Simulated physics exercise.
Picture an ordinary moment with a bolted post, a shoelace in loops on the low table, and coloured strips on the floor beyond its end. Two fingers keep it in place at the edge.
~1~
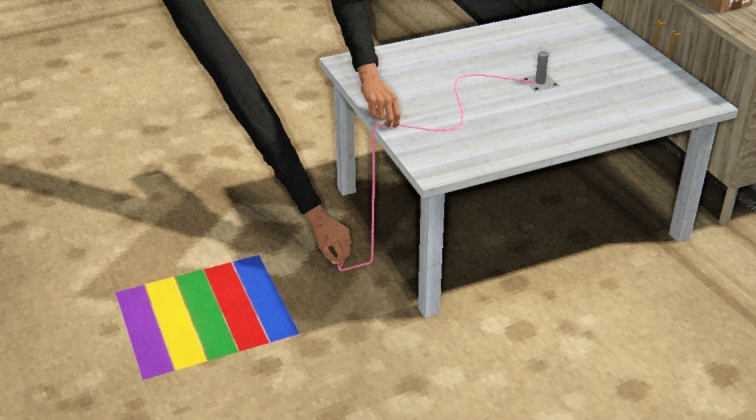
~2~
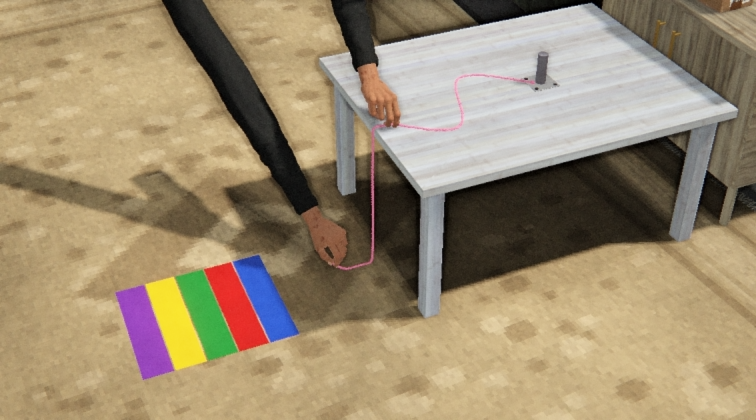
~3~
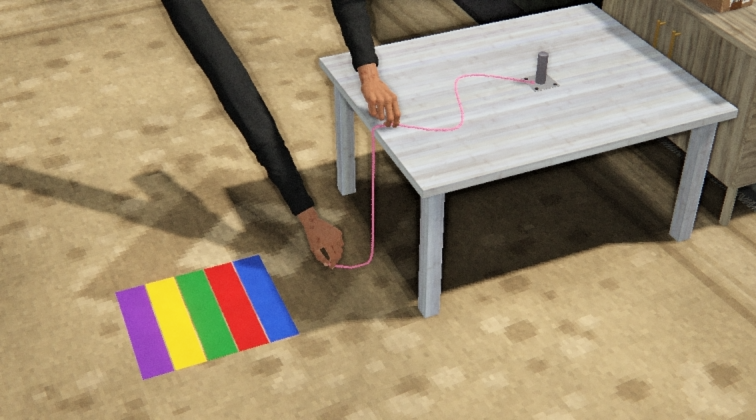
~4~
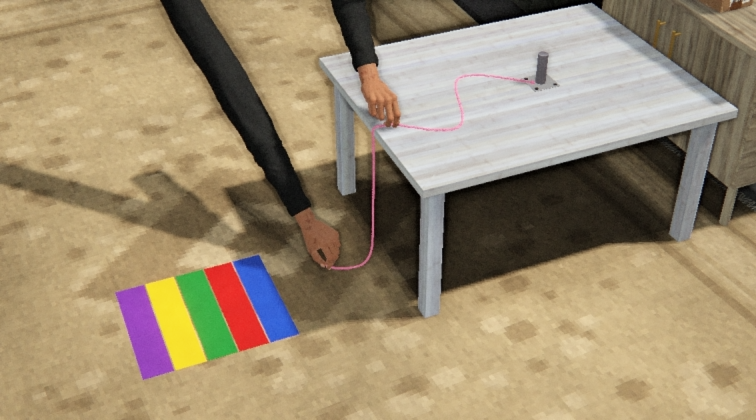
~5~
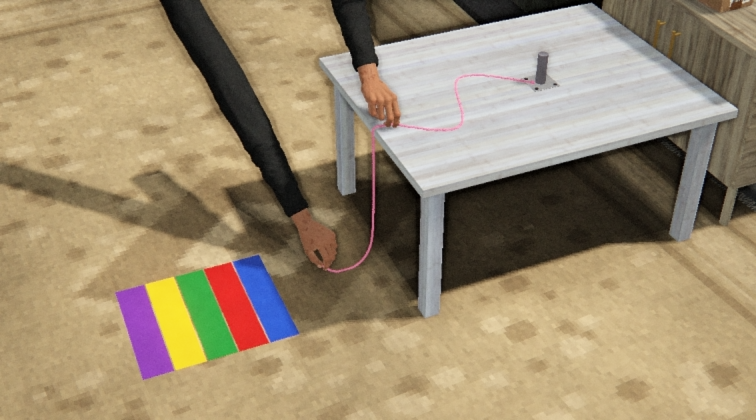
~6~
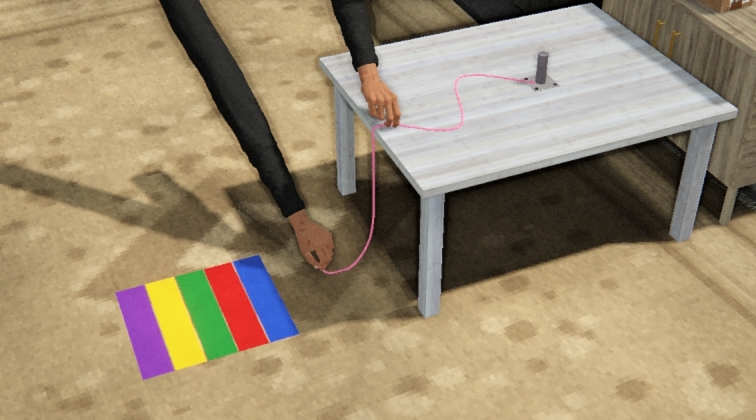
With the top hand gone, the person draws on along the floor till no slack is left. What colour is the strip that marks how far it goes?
That strip is purple.
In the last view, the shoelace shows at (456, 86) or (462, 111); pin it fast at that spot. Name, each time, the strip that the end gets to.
Try 1: Yellow; try 2: Green.
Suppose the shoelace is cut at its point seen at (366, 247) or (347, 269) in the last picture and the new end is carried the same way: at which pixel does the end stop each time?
In order, around (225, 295) and (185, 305).
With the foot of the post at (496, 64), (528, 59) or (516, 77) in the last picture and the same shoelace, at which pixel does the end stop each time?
The places are (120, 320), (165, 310) and (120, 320).
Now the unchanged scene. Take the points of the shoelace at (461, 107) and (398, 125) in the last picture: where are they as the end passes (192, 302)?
(414, 110), then (356, 173).
Soon after, end near (192, 302); over green.
After that, end near (161, 311); over yellow.
At the stop, end near (141, 316); over purple. It gets as far as the purple strip.
